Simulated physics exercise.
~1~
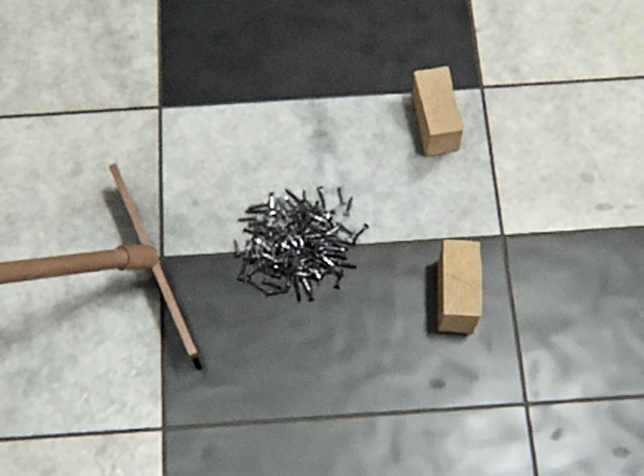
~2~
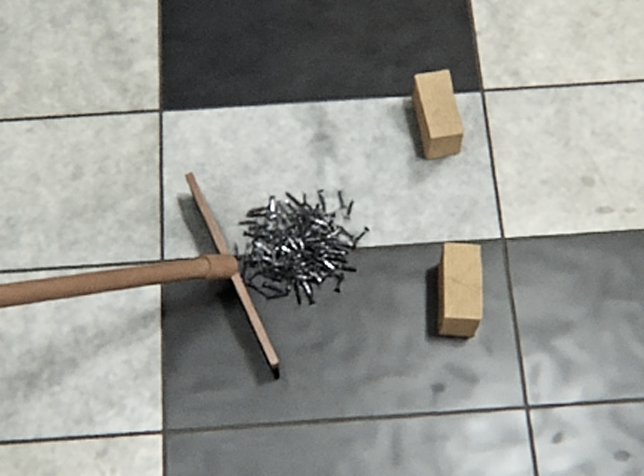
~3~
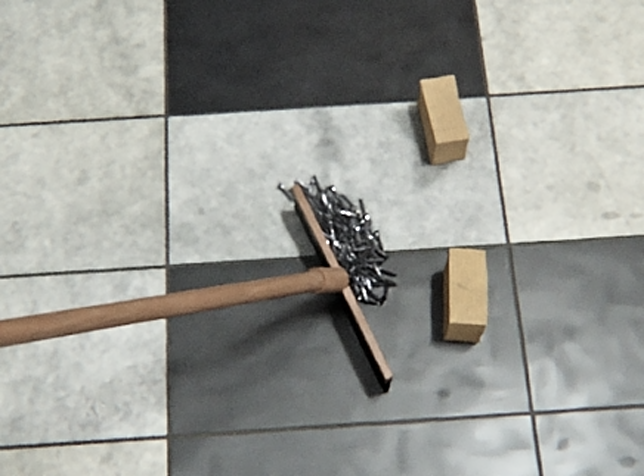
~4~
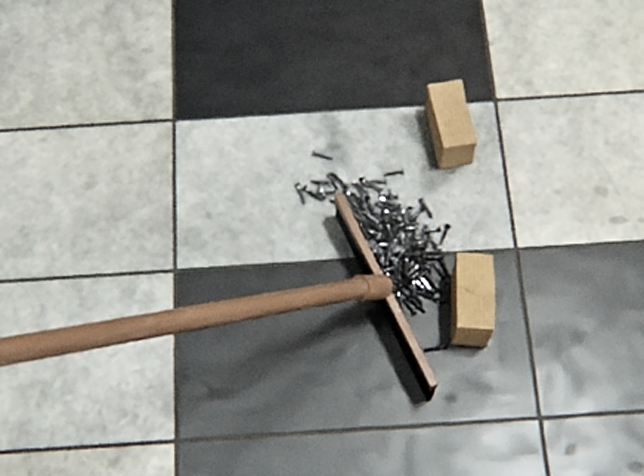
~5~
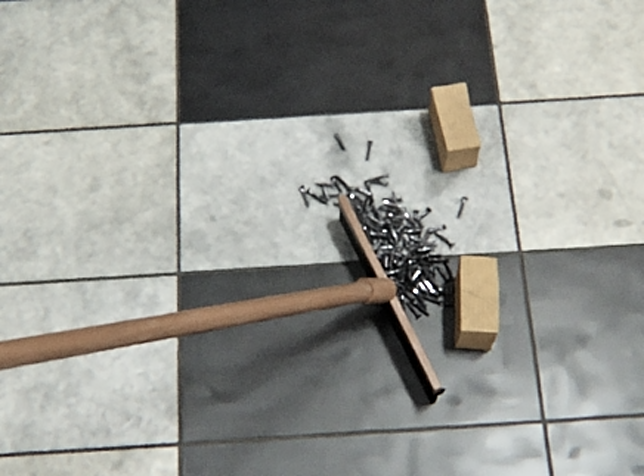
At first, a heap of small dark metal screws lies on a floor of pale and dark tiles, with a long-handled brown squeegee to its left and two wooden blocks standing apart on its right. The squeegee slides right until its blade nears the heap. It then pushes into the screws, squashing them into a slanting band along the blade. Moving on, it drives them up close to the nearer block, while a few scatter off the blade's upper end. Finally the squeegee stops, and nearly all the screws rest bunched short of the blocks, with a few strays lying above.
